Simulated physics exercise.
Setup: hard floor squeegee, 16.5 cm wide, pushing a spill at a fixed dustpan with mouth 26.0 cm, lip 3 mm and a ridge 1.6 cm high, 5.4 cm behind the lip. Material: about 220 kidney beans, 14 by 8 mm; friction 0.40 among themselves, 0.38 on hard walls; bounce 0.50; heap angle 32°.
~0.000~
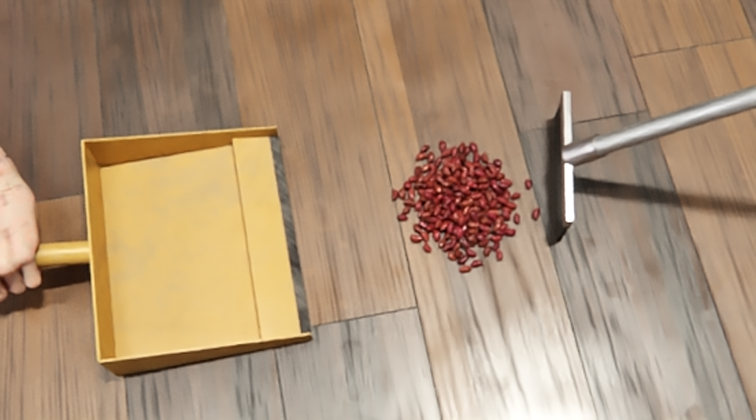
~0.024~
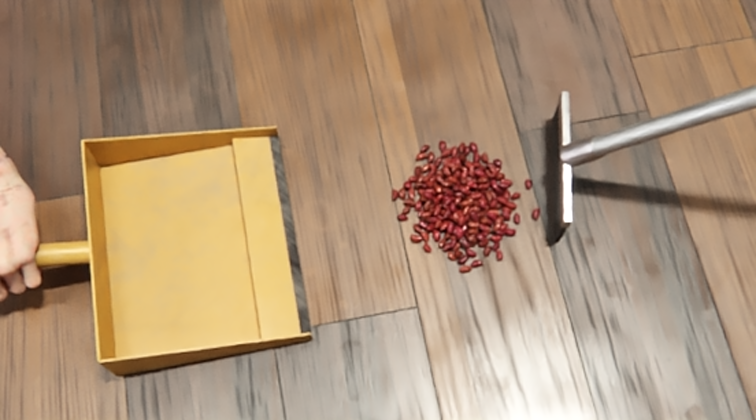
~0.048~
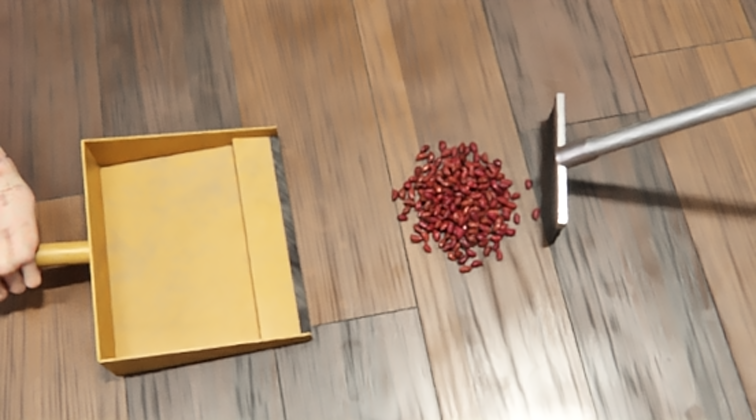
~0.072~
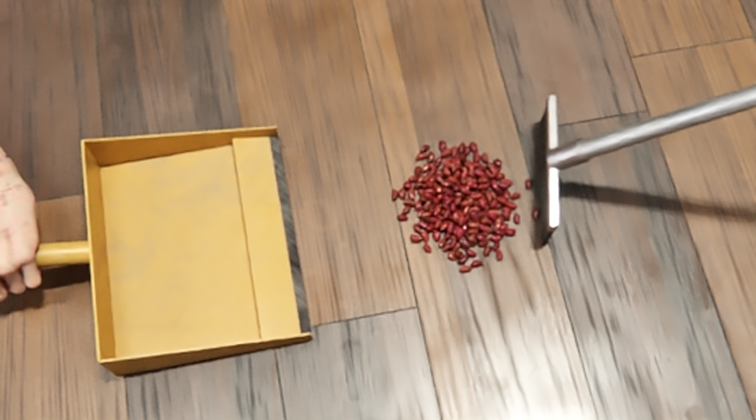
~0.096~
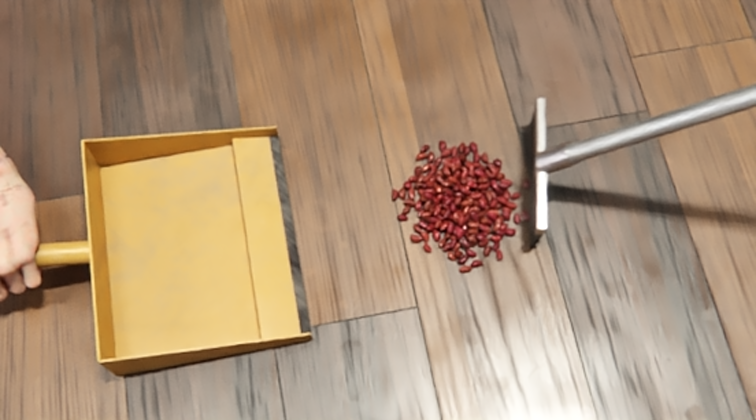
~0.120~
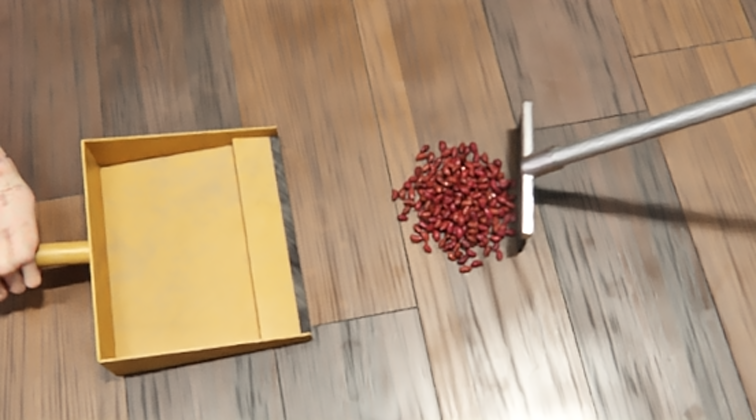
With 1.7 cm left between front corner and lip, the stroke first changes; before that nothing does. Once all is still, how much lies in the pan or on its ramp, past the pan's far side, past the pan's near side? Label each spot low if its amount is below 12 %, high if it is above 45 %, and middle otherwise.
In the pan or on its ramp: Middle, past the pan's far side: Low, past the pan's near side: Low.
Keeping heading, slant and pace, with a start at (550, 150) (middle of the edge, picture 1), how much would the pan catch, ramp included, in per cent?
Around 25 %.
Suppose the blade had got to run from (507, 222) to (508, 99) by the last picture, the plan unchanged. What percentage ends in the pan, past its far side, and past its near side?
Pan 40; far 15; near 5.
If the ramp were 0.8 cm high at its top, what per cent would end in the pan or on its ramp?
That would give something like 30 per cent.
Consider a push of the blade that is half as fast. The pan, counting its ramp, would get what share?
It would be near 20 per cent.
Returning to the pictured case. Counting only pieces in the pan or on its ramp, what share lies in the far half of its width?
Close to 40 %.
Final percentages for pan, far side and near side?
Pan 25; far side 5; near side 0.
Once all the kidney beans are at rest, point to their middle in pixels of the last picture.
Approximately (302, 217) in the last picture.
Then, at 0.30 s, middle of the blade 15 cm from the lip; 0 % over the lip, far side 0 %, near side 0 %.
Then, at 0.41 s, middle of the blade 7 cm from the lip; 0 % over the lip, far side 5 %, near side 0 %.
Then, at 0.66 s, middle of the blade 4 cm from the lip; 25 % over the lip, far side 5 %, near side 0 %.
In the end, at 1.6 s, pan 25 %, far side 5 %, near side 0 %, in front of the lip or behind the blade 70 %.
